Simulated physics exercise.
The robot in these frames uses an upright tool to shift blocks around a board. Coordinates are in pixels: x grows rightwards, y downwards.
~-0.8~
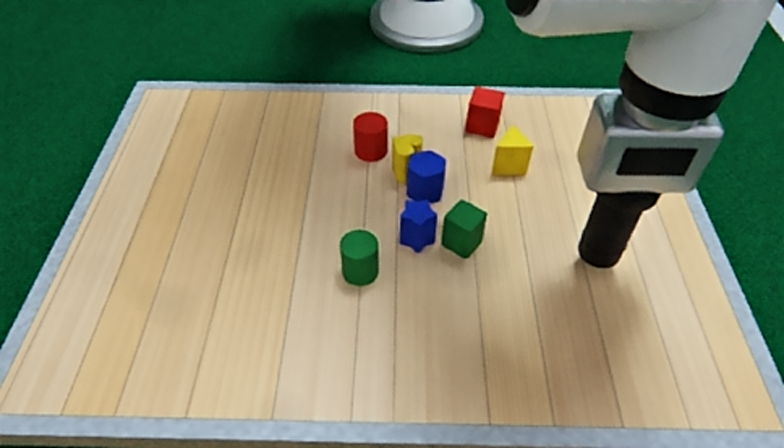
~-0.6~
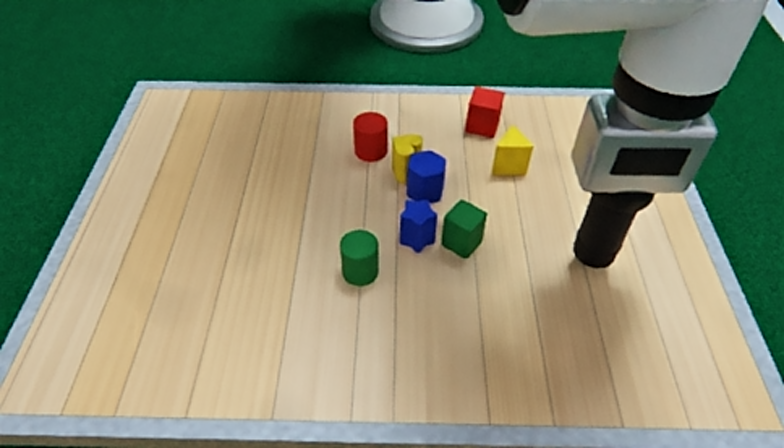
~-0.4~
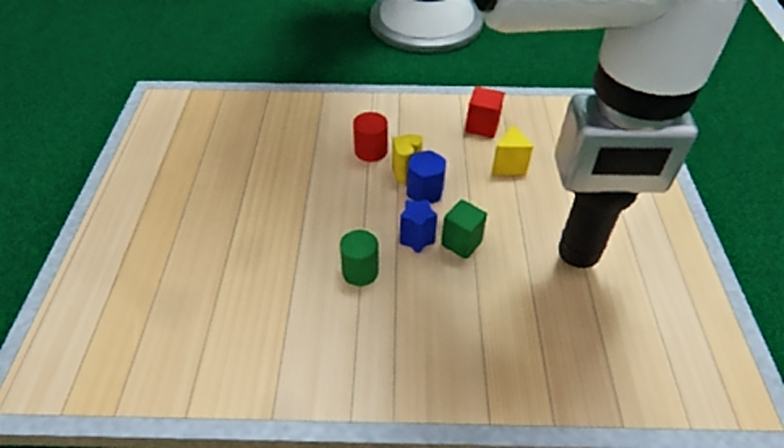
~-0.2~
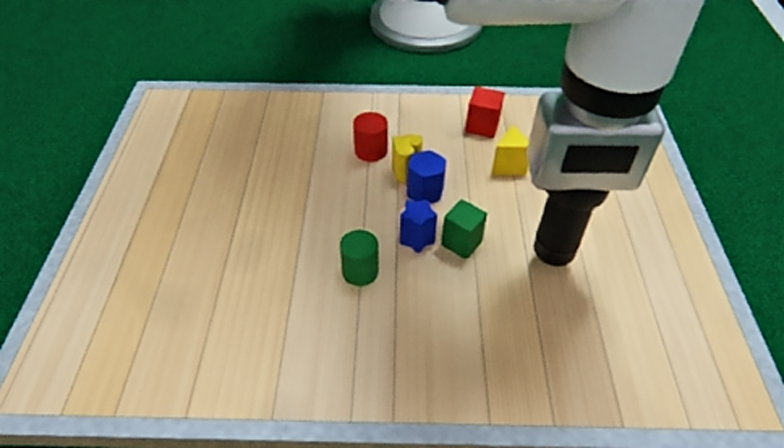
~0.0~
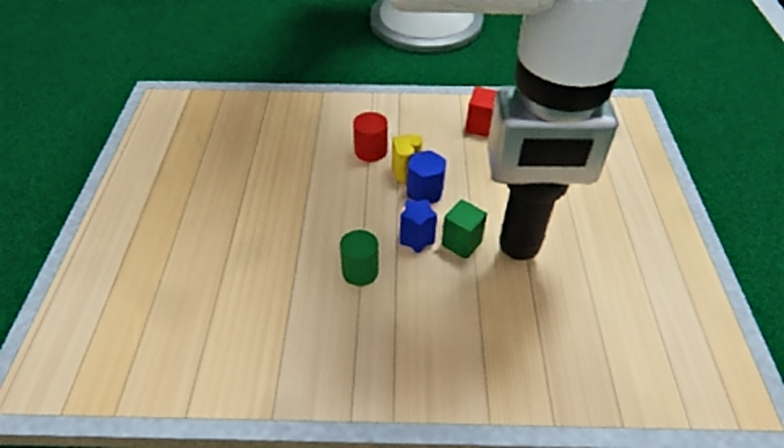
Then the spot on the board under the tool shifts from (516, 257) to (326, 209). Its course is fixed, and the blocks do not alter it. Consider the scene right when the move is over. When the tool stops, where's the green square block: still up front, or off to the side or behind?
The green square block won't leave the front of the tool.
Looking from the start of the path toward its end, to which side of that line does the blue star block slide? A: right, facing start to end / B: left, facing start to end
Choice B: Left, facing start to end.
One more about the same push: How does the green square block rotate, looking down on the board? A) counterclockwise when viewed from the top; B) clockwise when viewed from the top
Letter A.
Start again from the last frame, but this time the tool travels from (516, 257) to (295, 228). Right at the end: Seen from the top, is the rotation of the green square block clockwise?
It seems so.
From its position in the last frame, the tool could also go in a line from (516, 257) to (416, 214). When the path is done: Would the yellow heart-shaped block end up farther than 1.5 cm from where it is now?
No, that is not how it ends up.
On the path given first. One third of the way, tool (452, 228); blue star block (384, 205), turned 20° clockwise; green square block (416, 206), turned 40° anticlockwise.
Two thirds of the way, tool (386, 211); blue star block (317, 194), turned 15° clockwise; green square block (349, 191), turned 45° anticlockwise.
At the end, tool (325, 196); blue star block (254, 187); blue hexagonal block not moved; green square block (285, 179), turned 55° anticlockwise.
